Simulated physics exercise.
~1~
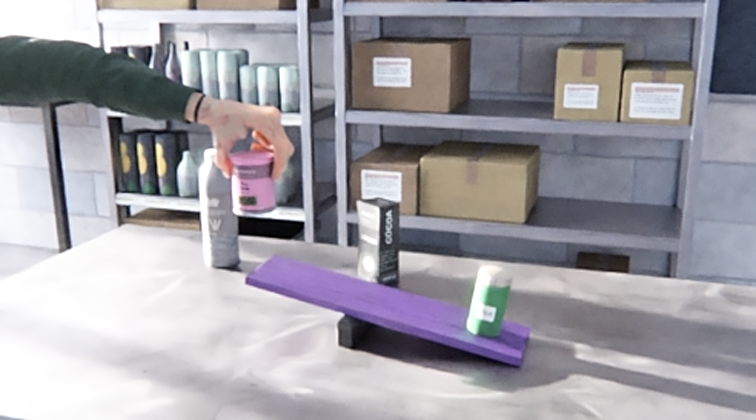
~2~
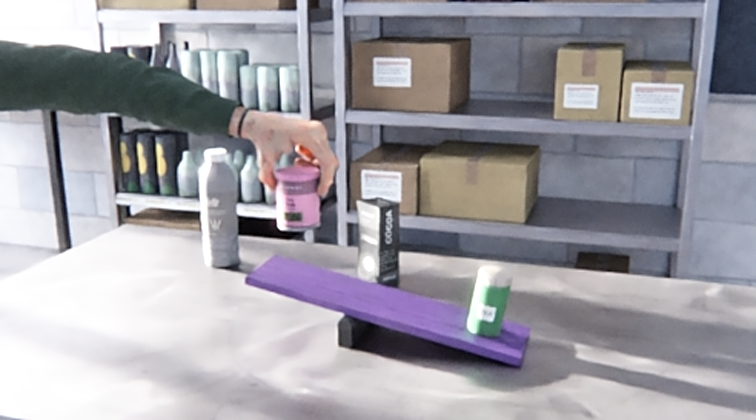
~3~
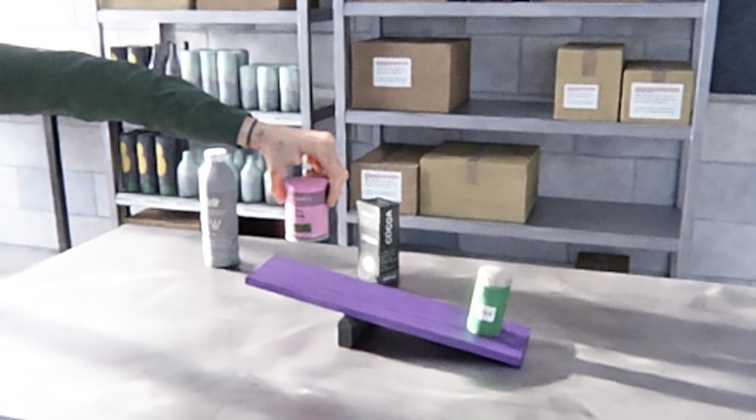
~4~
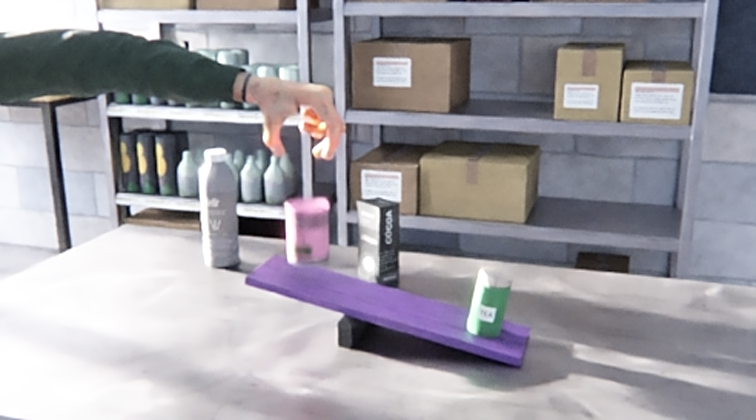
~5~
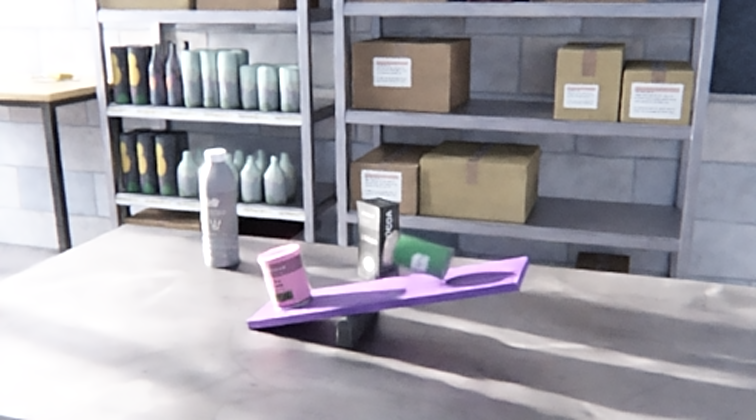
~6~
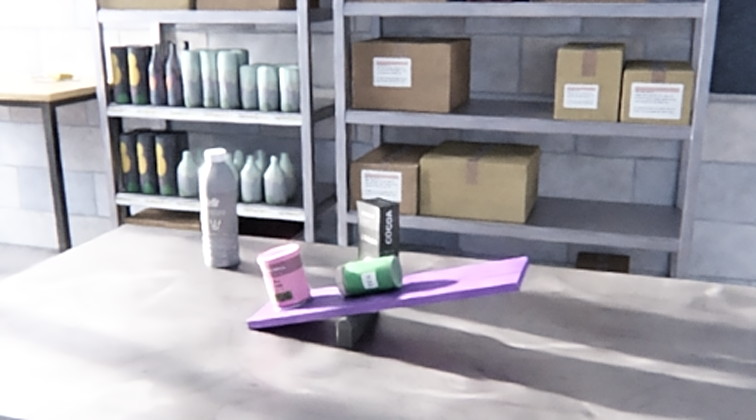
On a grey table, a hand drops a pink tin onto a purple plank's raised left end, tipping it and toppling the green shaker.
